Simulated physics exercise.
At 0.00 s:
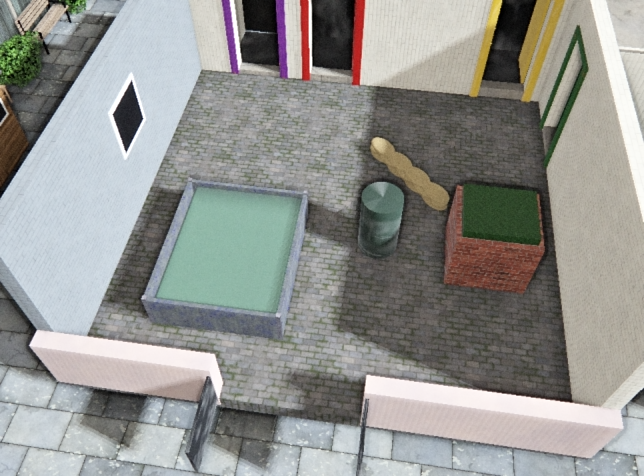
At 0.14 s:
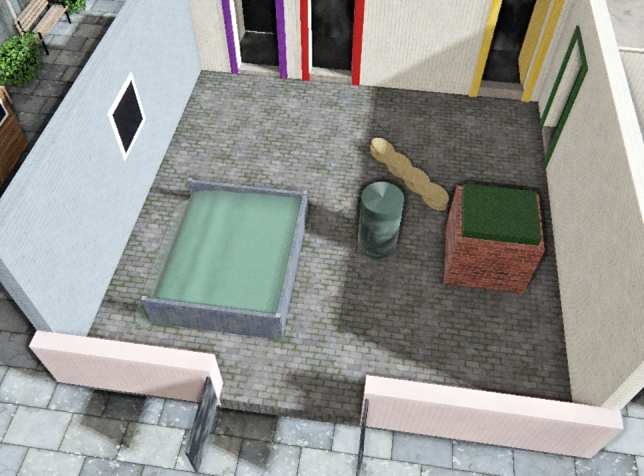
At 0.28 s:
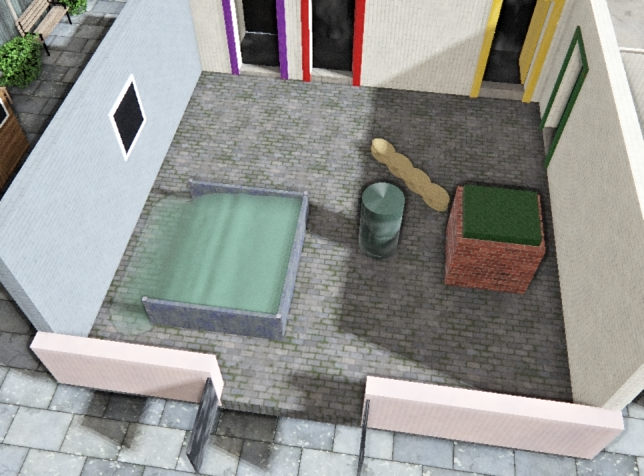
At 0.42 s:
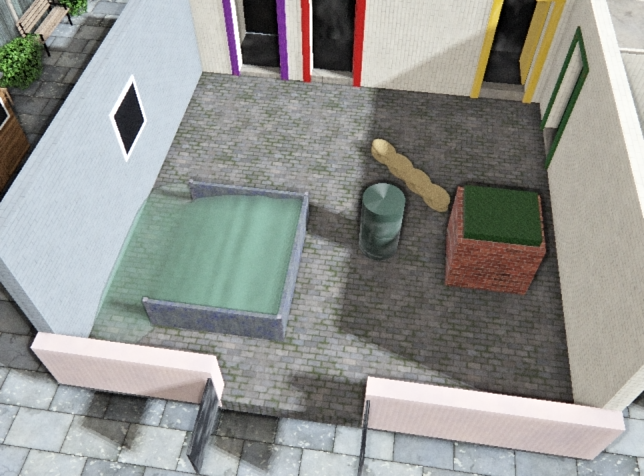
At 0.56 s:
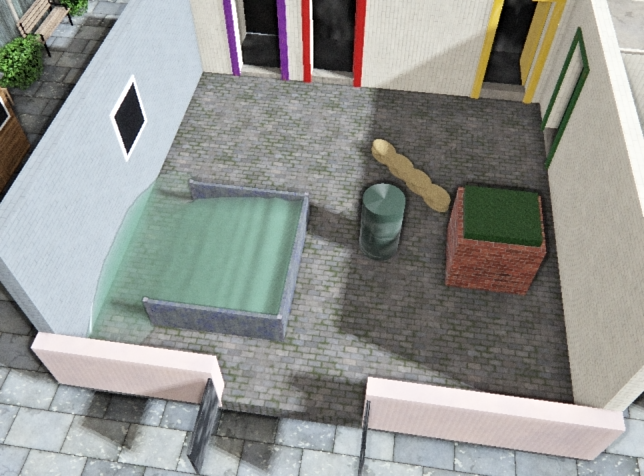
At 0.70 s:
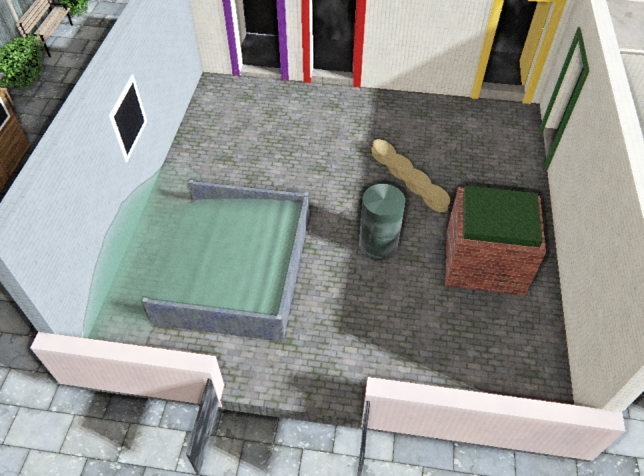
In a walled yard, green water pours from a tank's left side and spreads against the pale wall.
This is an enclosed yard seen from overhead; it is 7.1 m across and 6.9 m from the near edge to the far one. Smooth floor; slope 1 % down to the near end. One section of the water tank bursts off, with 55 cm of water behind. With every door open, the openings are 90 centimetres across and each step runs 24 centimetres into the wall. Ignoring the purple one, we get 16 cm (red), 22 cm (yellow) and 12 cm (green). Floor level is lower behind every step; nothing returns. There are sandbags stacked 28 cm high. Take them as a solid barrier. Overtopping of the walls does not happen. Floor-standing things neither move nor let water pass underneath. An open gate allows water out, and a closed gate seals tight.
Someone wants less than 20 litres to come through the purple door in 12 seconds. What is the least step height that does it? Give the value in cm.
It needs to be around 12.5 cm high.
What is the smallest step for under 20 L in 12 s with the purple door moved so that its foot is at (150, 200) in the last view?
It needs about 27 cm.
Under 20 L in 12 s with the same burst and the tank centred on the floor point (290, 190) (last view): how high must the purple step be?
Close to 14.0 cm would do it.
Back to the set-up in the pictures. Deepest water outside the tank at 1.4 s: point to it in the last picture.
Around (83, 352).
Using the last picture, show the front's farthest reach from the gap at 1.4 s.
At about (184, 117).
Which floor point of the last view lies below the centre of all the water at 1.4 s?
(189, 264), roughly.
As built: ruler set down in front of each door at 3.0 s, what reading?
Depths in cm: Red 4, yellow 0, purple 19, green 0.
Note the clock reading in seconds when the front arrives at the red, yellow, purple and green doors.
Arrives: Red 3.0 s / yellow 5.0 s / purple 2.4 s / green 6.0 s.
After 1.4 s water covers 10 % of the floor, deepest (52 cm) near (83, 352); it has not reached the purple door.
After 3.0 s water covers 40 % of the floor, deepest (28 cm) near (78, 363); 19 cm at the purple door, 9 litres in over its 10 cm step.
After 12.0 s water covers 95 % of the floor, deepest (10 cm) near (83, 352); 3 cm at the purple door, 37 litres in over its 10 cm step.
At the purple door as built, the water arrived by 2.4 s and peaked near 19 cm at 2.8 s.
Run again over the same 12 s with other heights there, 33 litres in over 10.5 cm, 11 litres over 14 cm. The limit of 20 litres is kept from about 12.5 cm up.
